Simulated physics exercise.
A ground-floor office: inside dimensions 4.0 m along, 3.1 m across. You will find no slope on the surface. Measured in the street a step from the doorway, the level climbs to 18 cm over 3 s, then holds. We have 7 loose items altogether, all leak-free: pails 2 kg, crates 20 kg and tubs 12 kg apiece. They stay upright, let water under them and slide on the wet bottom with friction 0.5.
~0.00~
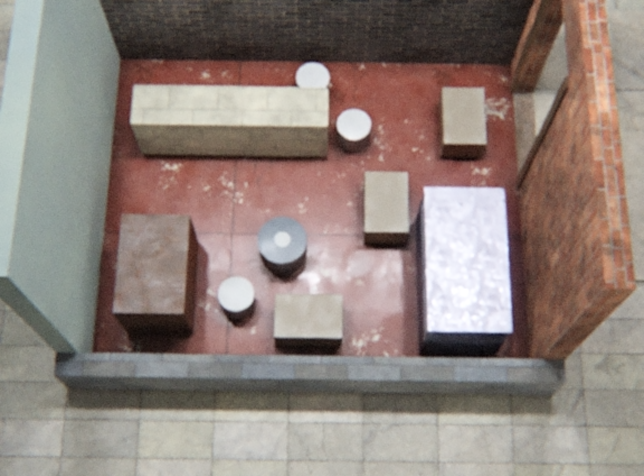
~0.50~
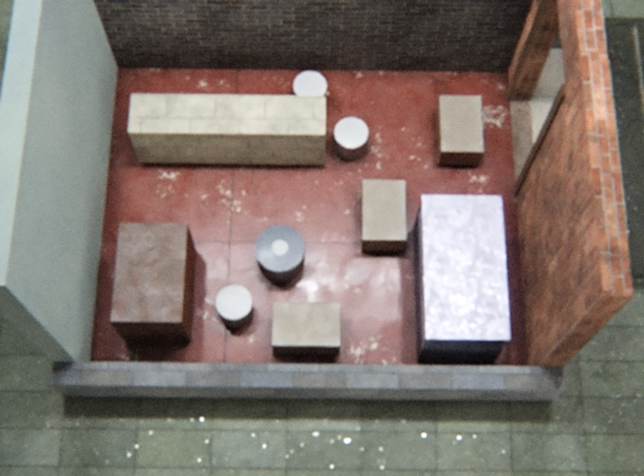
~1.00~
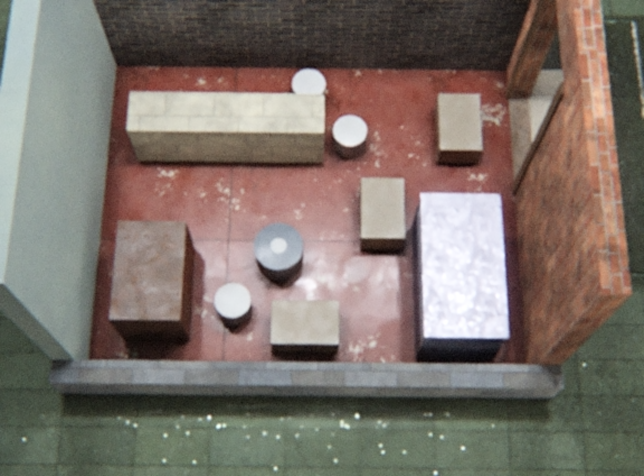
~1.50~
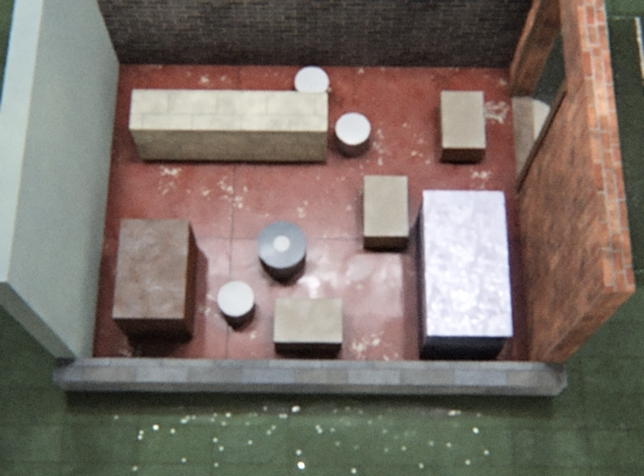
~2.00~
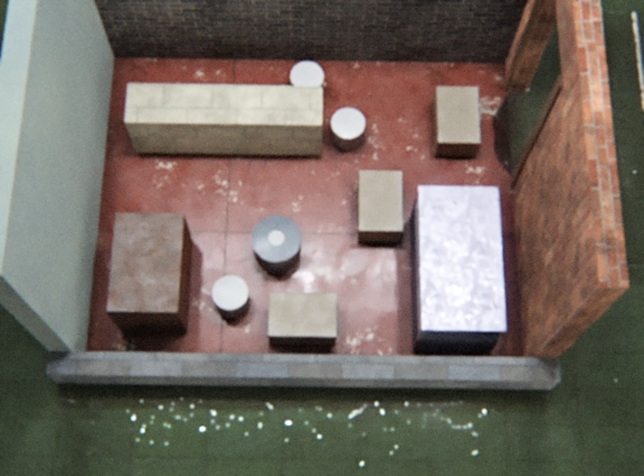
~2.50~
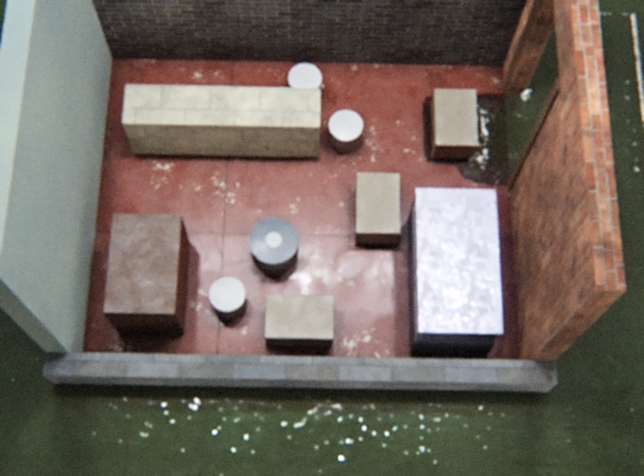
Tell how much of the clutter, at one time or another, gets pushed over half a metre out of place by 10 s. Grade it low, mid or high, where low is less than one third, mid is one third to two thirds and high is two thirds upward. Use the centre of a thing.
Grade: Mid.
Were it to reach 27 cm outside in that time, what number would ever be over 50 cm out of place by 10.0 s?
With that change, 7 of them.
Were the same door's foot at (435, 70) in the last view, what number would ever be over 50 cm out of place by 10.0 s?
Then 3 of them would.
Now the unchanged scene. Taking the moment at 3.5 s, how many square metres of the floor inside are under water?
Around 2.0 m2 of it.
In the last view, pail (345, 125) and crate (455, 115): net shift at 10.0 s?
Respectively 200 and 250 centimetres.
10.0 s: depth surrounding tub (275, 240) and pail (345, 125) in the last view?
Depth approx. 4 cm / 10 cm.
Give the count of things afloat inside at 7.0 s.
Count: 3.
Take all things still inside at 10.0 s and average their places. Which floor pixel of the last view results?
I'd say about (224, 213) in the last view.
After 3.5 s 0 of 7 are over 50 cm from their spots; 0 afloat.
After 4.5 s 1 of 7 are over 50 cm from their spots; 0 afloat.
After 7.0 s 2 of 7 are over 50 cm from their spots; 3 afloat.
After 10.0 s 4 of 7 are over 50 cm from their spots, and 4 have been at some point; 4 afloat.
